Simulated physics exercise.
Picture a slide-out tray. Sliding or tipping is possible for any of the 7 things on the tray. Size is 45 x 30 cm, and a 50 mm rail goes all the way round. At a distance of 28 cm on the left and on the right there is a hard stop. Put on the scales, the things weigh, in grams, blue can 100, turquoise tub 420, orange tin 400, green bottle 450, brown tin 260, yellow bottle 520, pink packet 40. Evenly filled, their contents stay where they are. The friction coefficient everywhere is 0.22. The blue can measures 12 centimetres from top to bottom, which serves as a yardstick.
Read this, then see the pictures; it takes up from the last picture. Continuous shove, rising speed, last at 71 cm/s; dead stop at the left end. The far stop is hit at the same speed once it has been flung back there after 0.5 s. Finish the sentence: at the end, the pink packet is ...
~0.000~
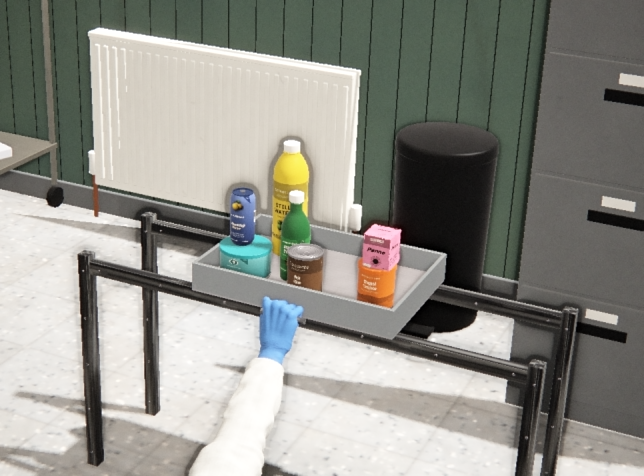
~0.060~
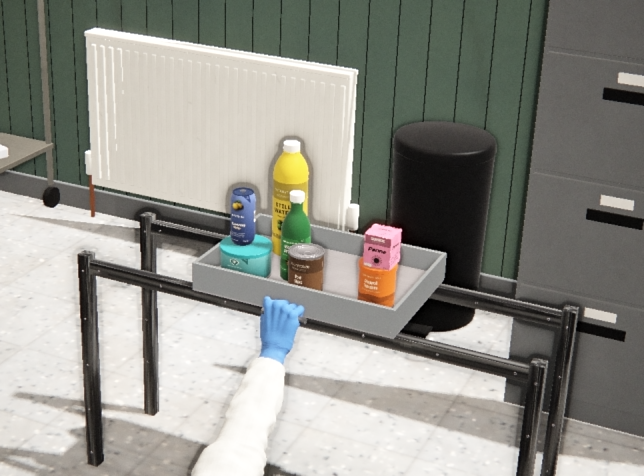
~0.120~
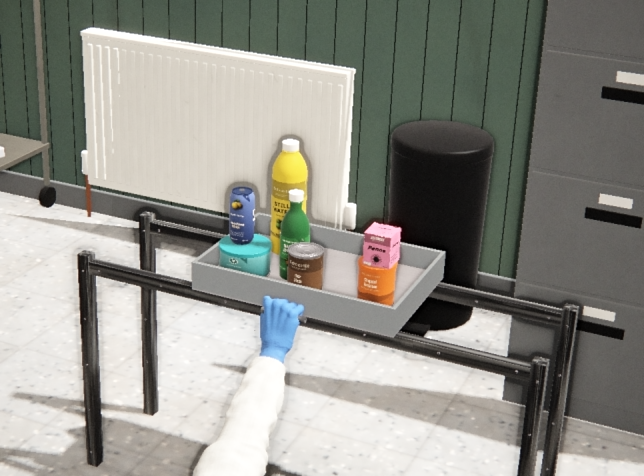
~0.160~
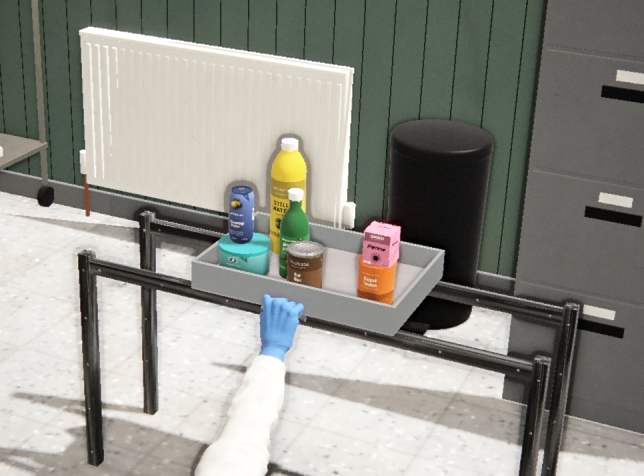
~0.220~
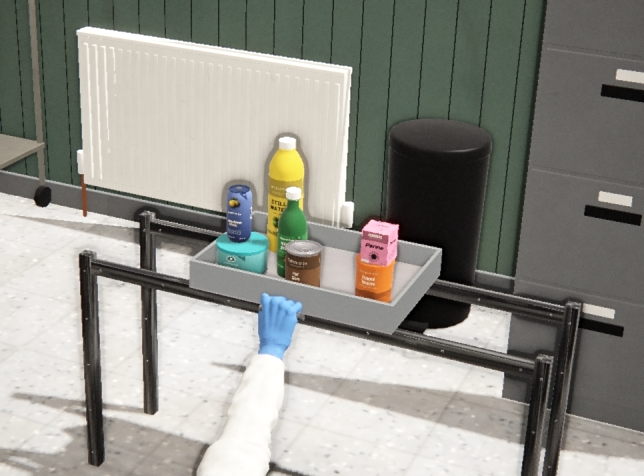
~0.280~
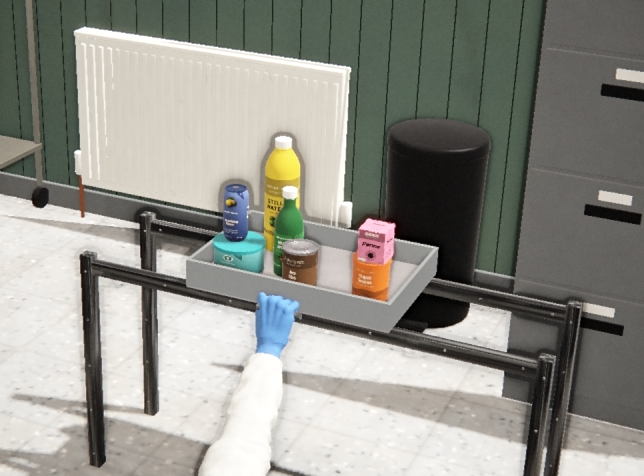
Still on the tray.
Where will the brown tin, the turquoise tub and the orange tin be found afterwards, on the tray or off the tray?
Final state - the brown tin stays within bounds; the turquoise tub stays within bounds; the orange tin stays within bounds.
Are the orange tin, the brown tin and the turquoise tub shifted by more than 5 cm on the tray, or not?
First, the orange tin stays in its position; second, the brown tin stays in its position; third, the turquoise tub is moved away.
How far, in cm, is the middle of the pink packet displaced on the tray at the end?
I'd put it at about 0 centimetres.
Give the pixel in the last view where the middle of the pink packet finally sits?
It settles at around (521, 271).
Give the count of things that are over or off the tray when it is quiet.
I get 1.
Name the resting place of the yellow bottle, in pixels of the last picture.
Resting point, approx. (428, 222) px.
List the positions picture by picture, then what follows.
The first frame shows tray midway; pink packet (382, 248); blue can (243, 217).
The second frame shows tray midway; orange tin (377, 283).
The third frame shows tray midway; brown tin (305, 274); yellow bottle (289, 197).
In the fourth frame, tray has slid 1 cm left; blue can (241, 215); turquoise tub (245, 257).
In the fifth frame, tray has slid 2 cm left; orange tin (374, 279).
In the sixth frame, tray has slid 3 cm left; pink packet (376, 242); brown tin (300, 270).
By 1.18 s, tray has slid 28 cm left; blue can now off the tray; pink packet 11 cm from its spot near (220, 210); orange tin 11 cm from its spot.
By 2.68 s, tray has slid 14 cm right; pink packet 11 cm from its spot near (401, 247); orange tin 11 cm from its spot; brown tin 10 cm from its spot.
When it is over (3.6 s), off the tray, blue can; not toppled but over 5 cm from the start, turquoise tub and green bottle; the other 4 within 5 cm of the start. In the last view, pink packet near (521, 271).
